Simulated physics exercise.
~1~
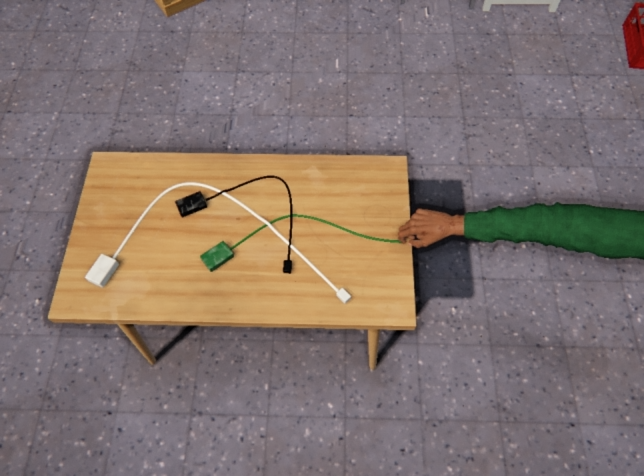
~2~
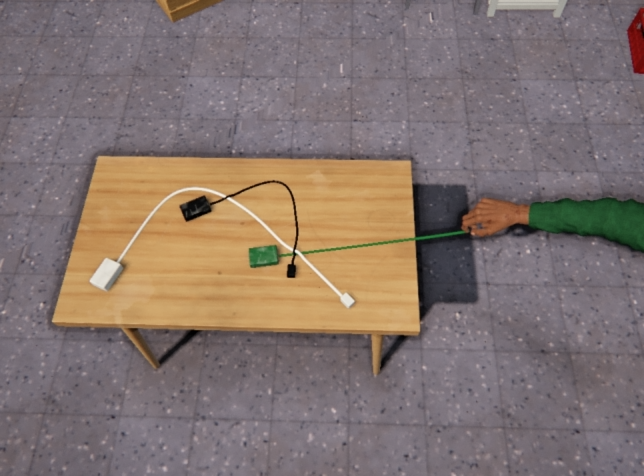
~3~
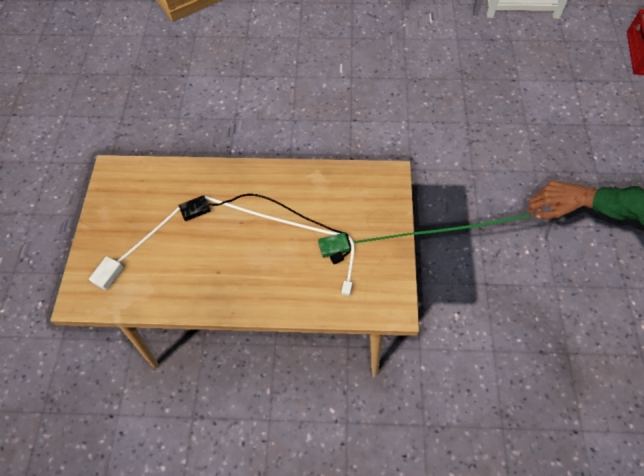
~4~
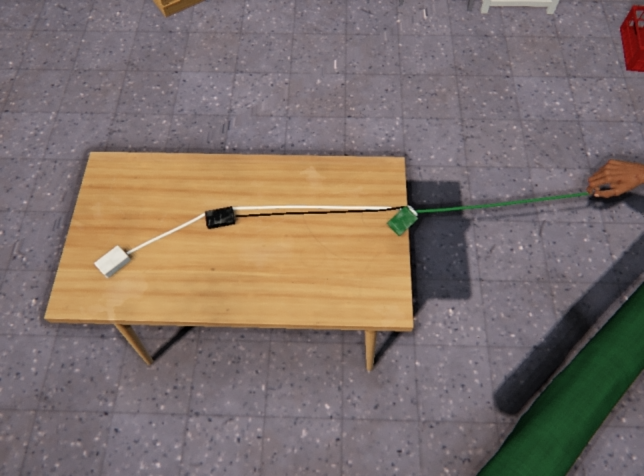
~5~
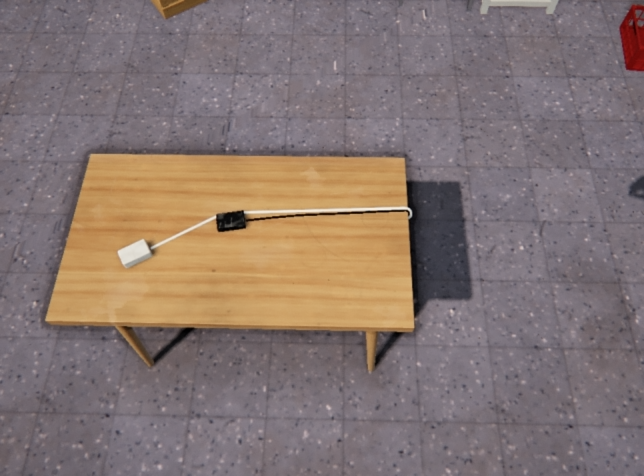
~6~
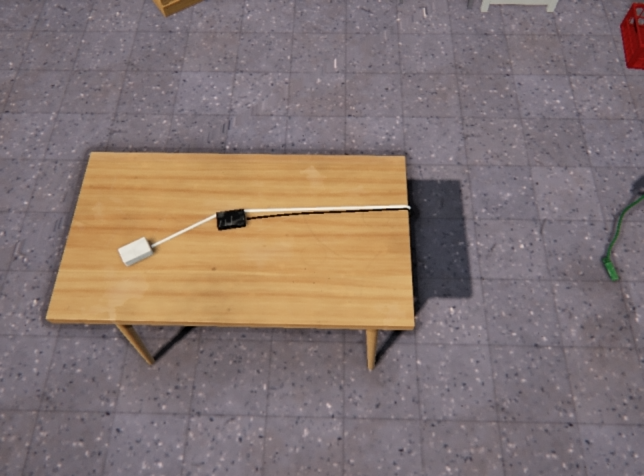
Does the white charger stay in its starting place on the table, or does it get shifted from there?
It gets shifted. The white charger slides a short way right and toward the far side, and ends still on the table.
